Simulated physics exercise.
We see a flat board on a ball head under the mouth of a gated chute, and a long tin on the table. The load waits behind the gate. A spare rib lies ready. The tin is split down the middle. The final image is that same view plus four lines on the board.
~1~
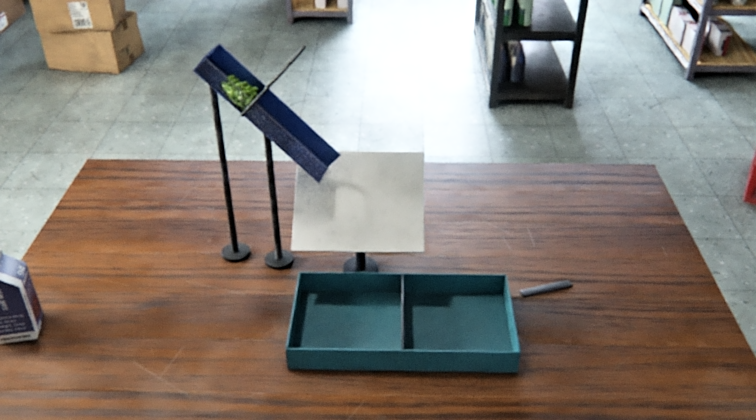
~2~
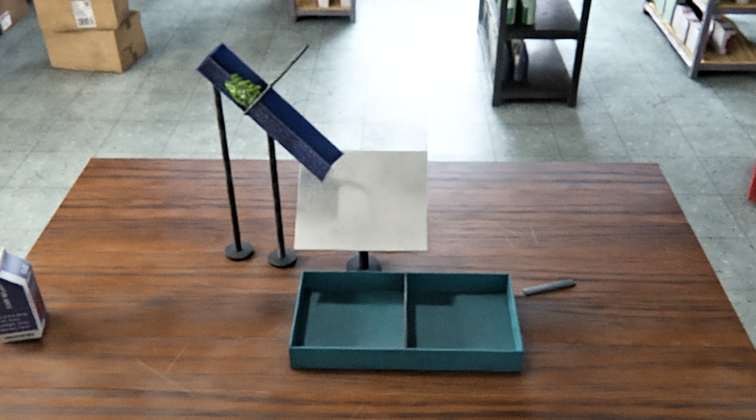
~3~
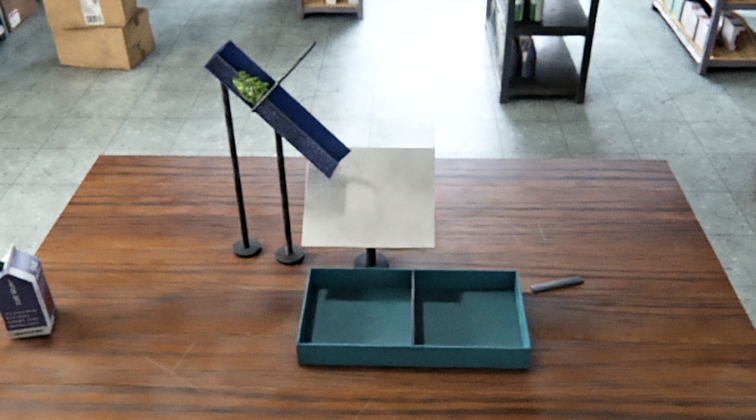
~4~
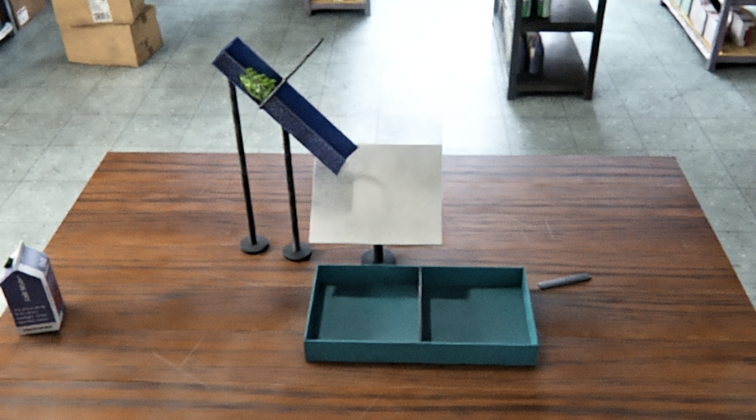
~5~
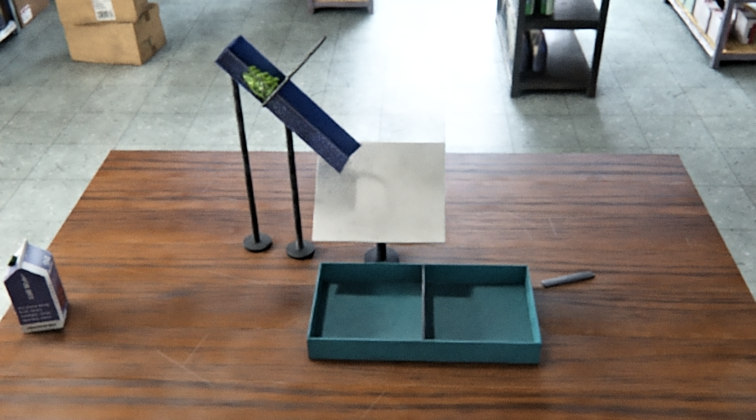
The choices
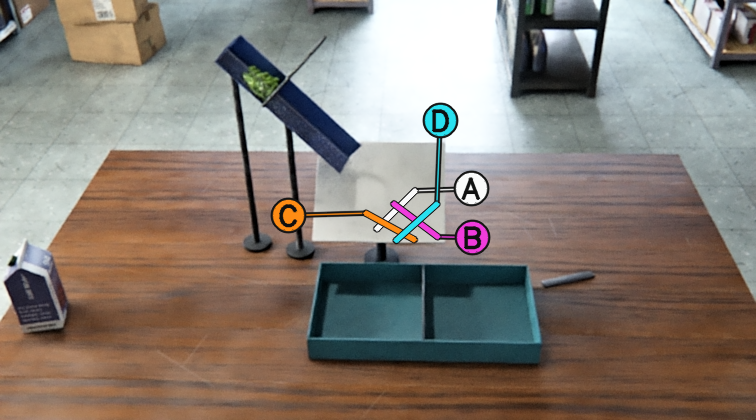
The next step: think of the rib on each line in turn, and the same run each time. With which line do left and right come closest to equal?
Best: B.
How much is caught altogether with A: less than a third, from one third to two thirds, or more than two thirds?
It is more than two thirds.
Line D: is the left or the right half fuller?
The left half.
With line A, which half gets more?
More lands on the left.
On the marked copy, line A from (415, 190) to (376, 228); line B from (393, 203) to (437, 236); line C from (365, 213) to (414, 239); line D from (436, 204) to (396, 240).
Choosing A, of what is caught, almost all in the left half, about a tenth in the right.
Choosing B, of what is caught, roughly half in the left half, roughly half in the right.
Choosing C, of what is caught, about a tenth in the left half, almost all in the right.
Choosing D, of what is caught, almost all in the left half, just a few in the right.
